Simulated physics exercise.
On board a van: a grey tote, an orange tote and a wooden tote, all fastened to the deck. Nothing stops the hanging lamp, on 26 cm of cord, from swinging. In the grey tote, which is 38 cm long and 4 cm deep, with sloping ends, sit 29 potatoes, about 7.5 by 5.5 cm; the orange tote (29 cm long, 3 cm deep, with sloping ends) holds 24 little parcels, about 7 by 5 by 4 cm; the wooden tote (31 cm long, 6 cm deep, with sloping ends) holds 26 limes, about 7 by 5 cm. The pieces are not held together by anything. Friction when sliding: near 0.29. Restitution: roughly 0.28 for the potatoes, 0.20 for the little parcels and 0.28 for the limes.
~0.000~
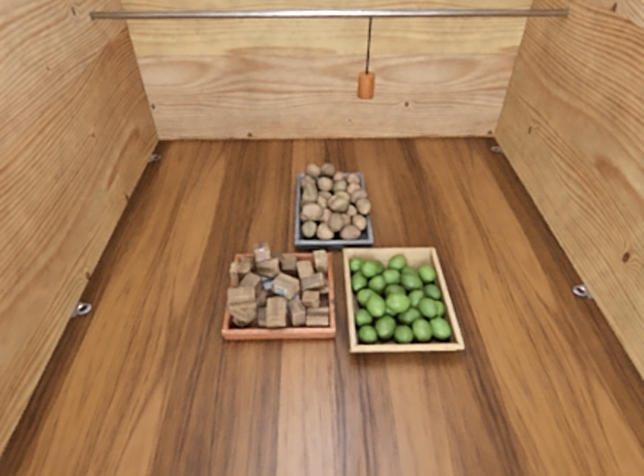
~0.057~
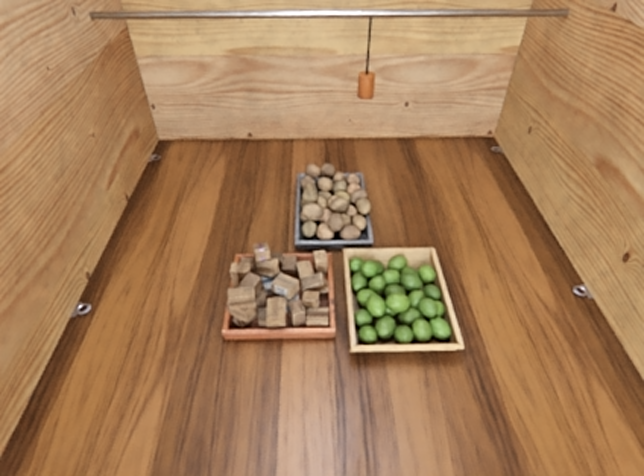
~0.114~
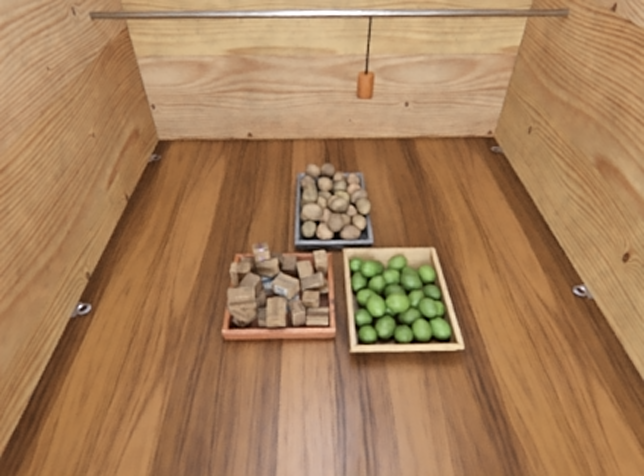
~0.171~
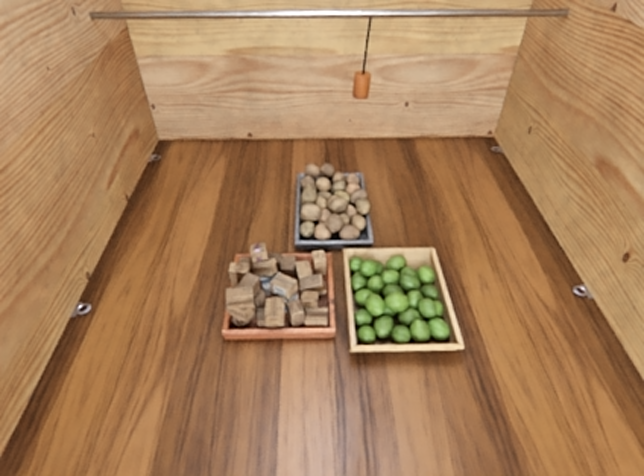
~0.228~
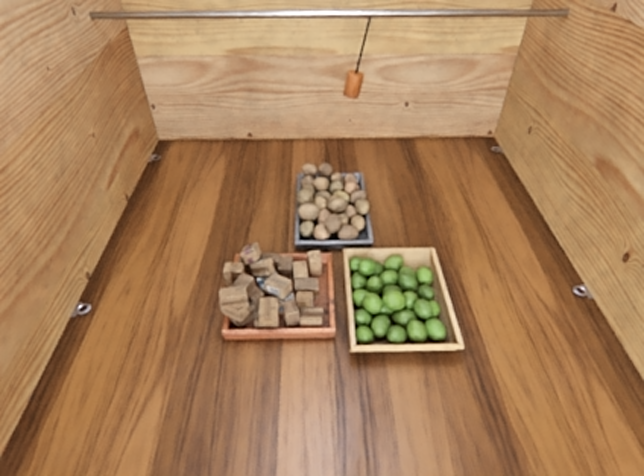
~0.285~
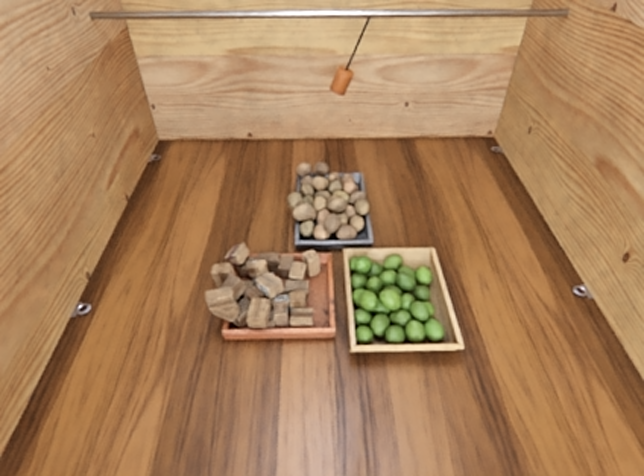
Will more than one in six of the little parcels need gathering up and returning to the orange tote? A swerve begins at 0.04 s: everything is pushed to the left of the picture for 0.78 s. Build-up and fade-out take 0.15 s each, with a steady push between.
Yes.
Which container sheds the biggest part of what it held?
It is the orange tote.
After 0.47 s, grey tote 25 in, 4 out, orange tote 17 in, 7 out and wooden tote 24 in, 2 out.
After 0.70 s, grey tote 24 in, 5 out, orange tote 16 in, 8 out and wooden tote 24 in, 2 out.
After 1.01 s, grey tote 24 in, 5 out, orange tote 16 in, 8 out and wooden tote 24 in, 2 out.
Outcome (at 1.42 s), grey tote 24 in, 5 out, orange tote 16 in, 8 out and wooden tote 24 in, 2 out. Asked share, 8 of 24, 33 per cent.
